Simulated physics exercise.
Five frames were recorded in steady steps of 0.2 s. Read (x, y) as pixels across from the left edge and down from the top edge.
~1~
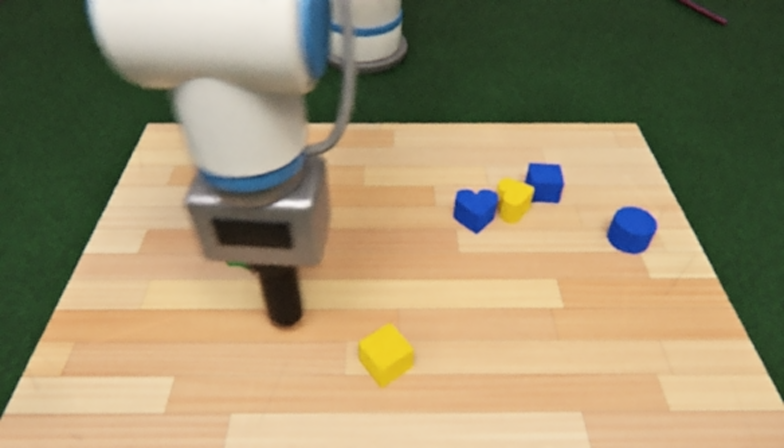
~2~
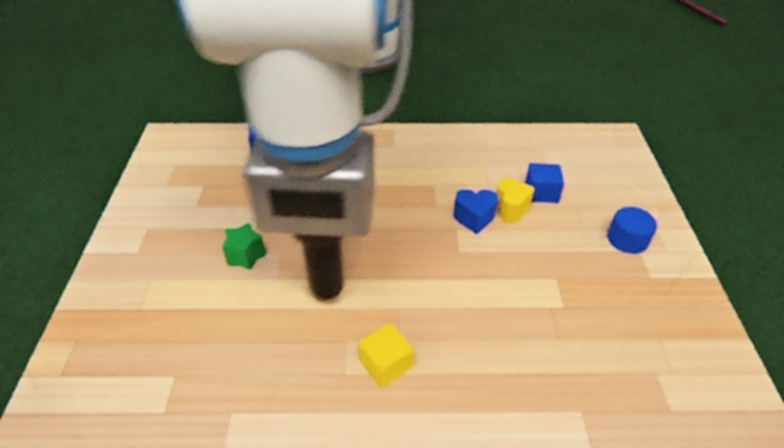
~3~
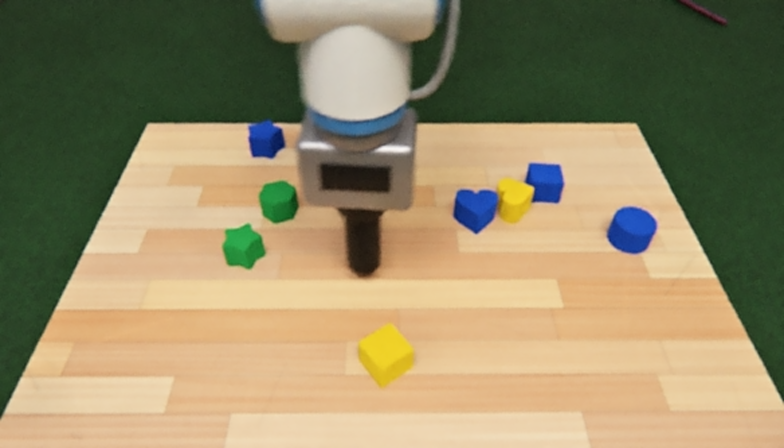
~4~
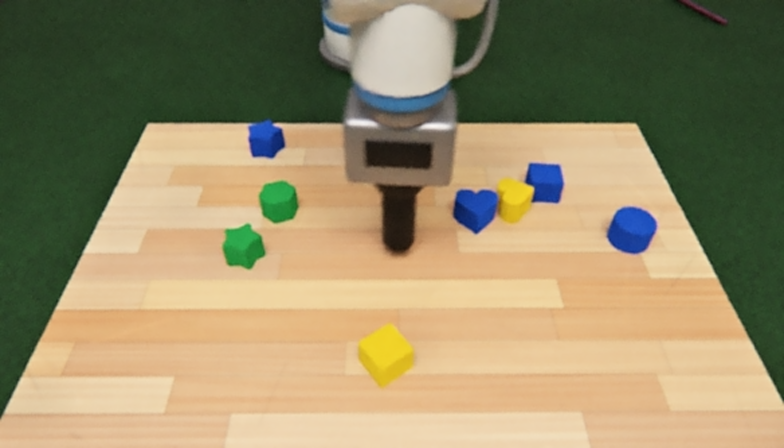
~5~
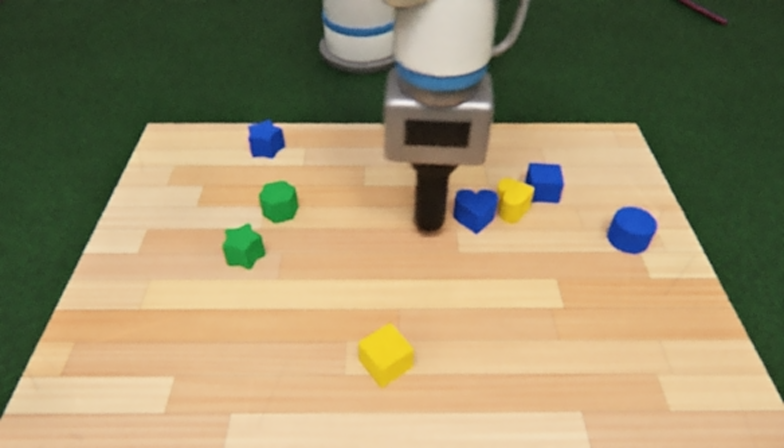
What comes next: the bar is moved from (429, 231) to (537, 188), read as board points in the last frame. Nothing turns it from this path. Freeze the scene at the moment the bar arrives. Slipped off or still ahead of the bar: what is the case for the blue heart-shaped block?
The blue heart-shaped block is left behind or beside.
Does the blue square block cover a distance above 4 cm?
No - that is not the case.
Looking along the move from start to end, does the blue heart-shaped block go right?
Answer: Yes.
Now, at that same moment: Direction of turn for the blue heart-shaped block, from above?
The sense of turning is clockwise.
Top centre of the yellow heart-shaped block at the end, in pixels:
I think it will end close to (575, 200).
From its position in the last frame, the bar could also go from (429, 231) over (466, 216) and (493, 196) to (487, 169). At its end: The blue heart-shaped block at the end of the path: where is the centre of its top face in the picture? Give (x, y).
The blue heart-shaped block ends near (522, 194).
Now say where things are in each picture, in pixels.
In the first frame, bar's lower end at (286, 313); blue heart-shaped block at (477, 199); yellow heart-shaped block at (515, 190); blue square block at (547, 173).
In the second frame, bar at (327, 287); blocks still.
In the third frame, bar at (364, 263); blocks still.
In the fourth frame, bar at (398, 242); blocks still.
In the fifth frame, bar at (429, 222); blue heart-shaped block at (477, 199); yellow heart-shaped block at (515, 190); blue square block at (547, 173).
What follows on the original path. One third of the way, bar at (468, 206); blue heart-shaped block at (501, 197), turned 35° clockwise; yellow heart-shaped block at (530, 191), turned 20° anticlockwise.
Two thirds of the way, bar at (505, 192); blue heart-shaped block at (534, 194), turned 75° clockwise; yellow heart-shaped block at (564, 195); blue square block at (551, 171).
At the end, bar at (539, 179); blue heart-shaped block at (543, 194), turned 100° clockwise; yellow heart-shaped block at (575, 200); blue square block at (573, 169).
